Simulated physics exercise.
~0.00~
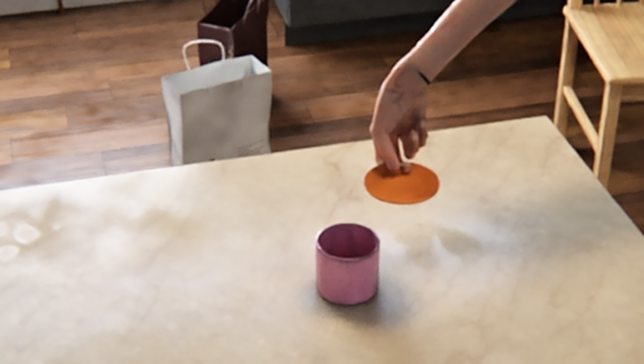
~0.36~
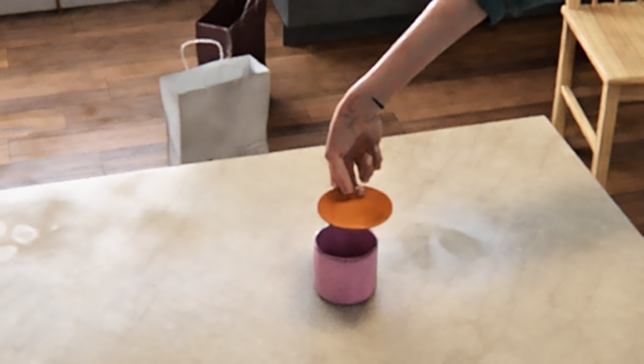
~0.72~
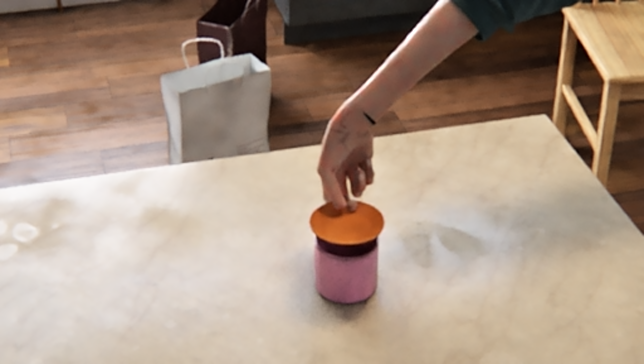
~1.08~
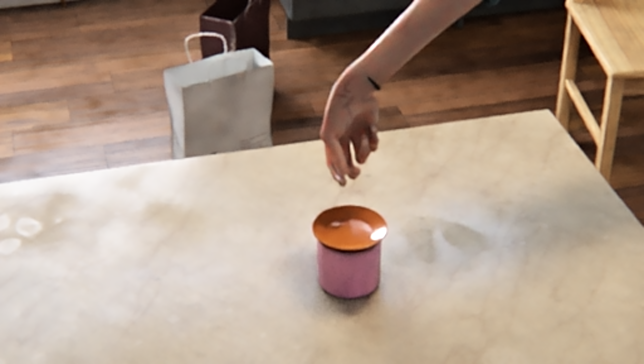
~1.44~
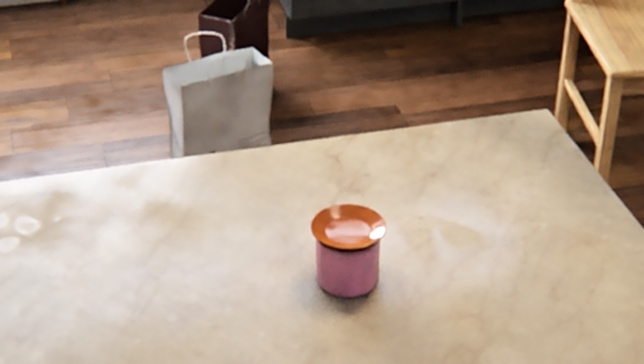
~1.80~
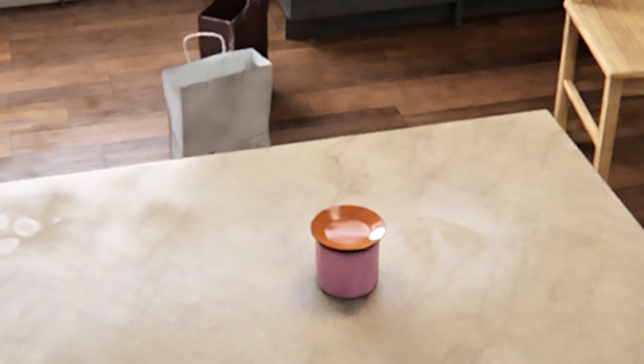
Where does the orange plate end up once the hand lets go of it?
The orange plate ends up on top of the pink cup, resting on its rim and covering the opening.
